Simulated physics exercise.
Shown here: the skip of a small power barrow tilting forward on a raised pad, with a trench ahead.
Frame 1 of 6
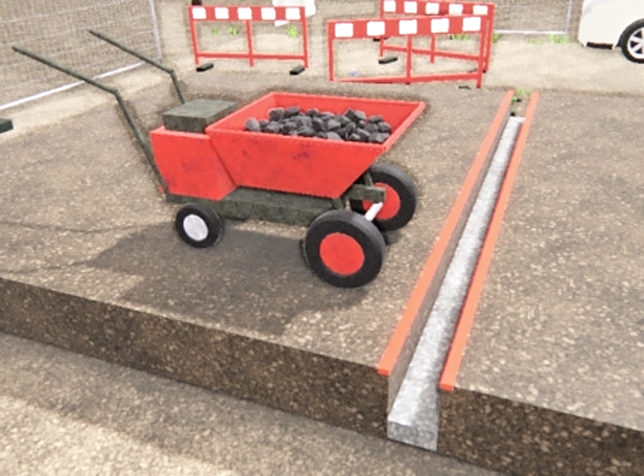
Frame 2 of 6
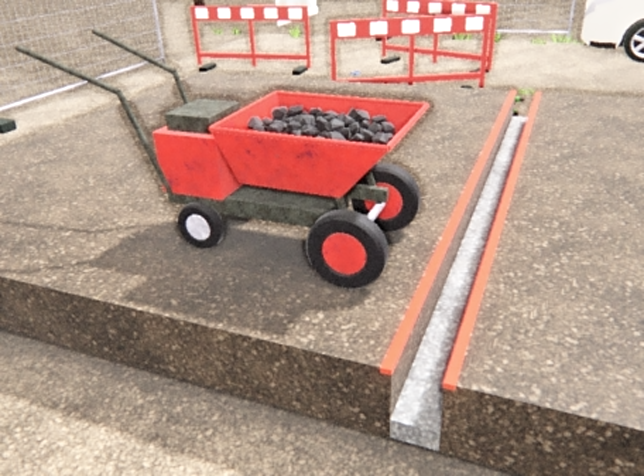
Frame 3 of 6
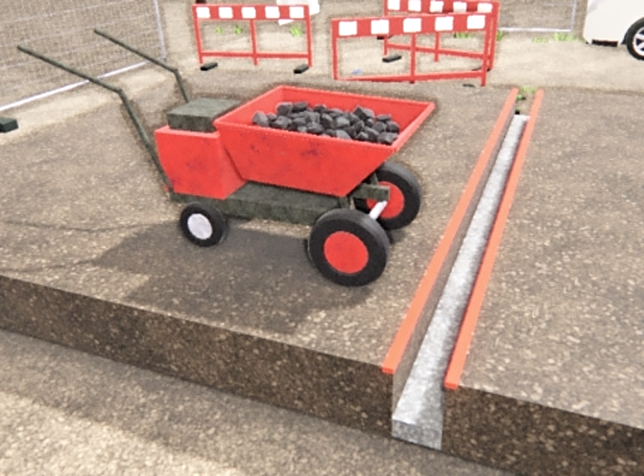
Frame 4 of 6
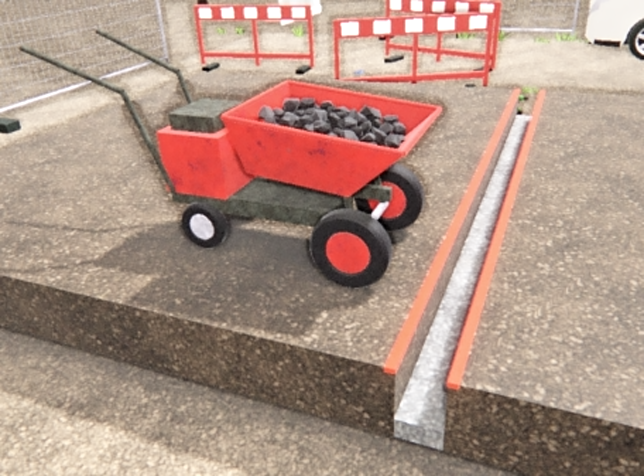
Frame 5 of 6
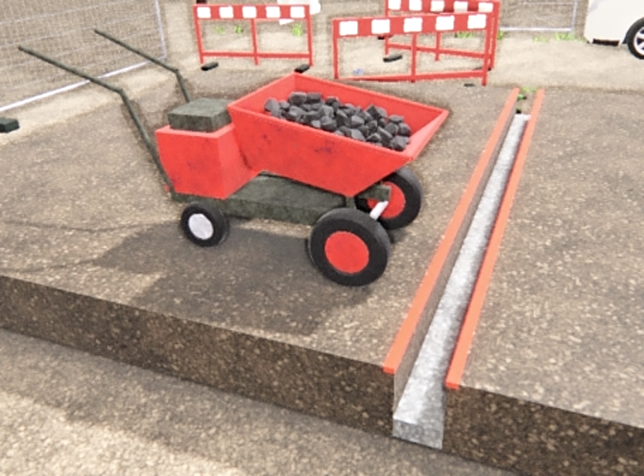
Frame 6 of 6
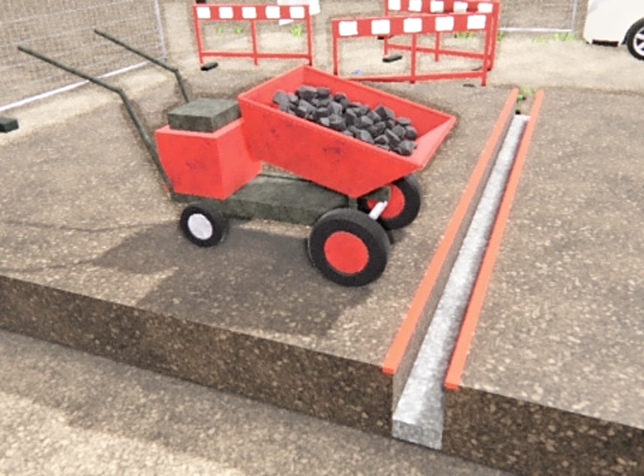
A red power barrow with a skip full of dark lumps stands on a raised brown pad in a fenced outdoor yard, seen from slightly above and to the side. Its dark handles rise at left, an orange-edged trench with a pale grey bottom runs along its right, and red-and-white barriers stand behind. The skip, level at first, slowly tilts forward to the right, its back rising, while the wheels stay put and the view shifts very slightly early on.
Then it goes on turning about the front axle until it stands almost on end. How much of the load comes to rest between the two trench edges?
Smaller portion.
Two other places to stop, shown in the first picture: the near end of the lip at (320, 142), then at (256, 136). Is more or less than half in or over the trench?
At the first place above a half, at the second the smaller part.
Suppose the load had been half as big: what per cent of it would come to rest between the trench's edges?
About 0 per cent.
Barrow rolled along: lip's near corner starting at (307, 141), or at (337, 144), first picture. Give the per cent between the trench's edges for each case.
Roughly 70 per cent at the first spot and 80 per cent at the second.
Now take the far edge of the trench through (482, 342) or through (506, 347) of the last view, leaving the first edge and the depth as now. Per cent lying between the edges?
The first try lands around 20 %, the second around 70 %.
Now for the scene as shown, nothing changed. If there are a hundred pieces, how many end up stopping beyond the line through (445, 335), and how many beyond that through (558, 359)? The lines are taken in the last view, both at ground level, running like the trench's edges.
In order: 80 percent, then 20 percent.
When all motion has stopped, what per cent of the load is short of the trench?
Estimate: Around 0 per cent.
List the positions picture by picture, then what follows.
Lip of the skip (384, 148), level; top of the load (318, 126), lumps of coal; first edge of the trench (403, 328); far edge (460, 340), the trench under half as wide as the skip, and about as deep as wide, in the first picture.
Lip of the skip (388, 149), level; top of the load (307, 123), in the second picture.
Lip of the skip (394, 150), tipped barely; top of the load (312, 120), in the third picture.
Lip of the skip (403, 154), tipped a little; top of the load (298, 123), in the fourth picture.
Lip of the skip (411, 159), tipped a little; top of the load (303, 118), in the fifth picture.
Lip of the skip (420, 167), tipped clearly; top of the load (311, 113); first edge of the trench (407, 326); far edge (465, 338), in the sixth picture.
Just after the last frame, skip tipped steeply; every one in the skip.
A moment on, skip tipped right over; roughly half in the skip; roughly half beyond it; just a few falling.
Further on, skip tipped right over; roughly a quarter in the skip; just a few in or heaped over the trench; the larger part beyond it.
When it is over, skip tipped right over; roughly a quarter in the skip; just a few in or heaped over the trench; the larger part beyond it.
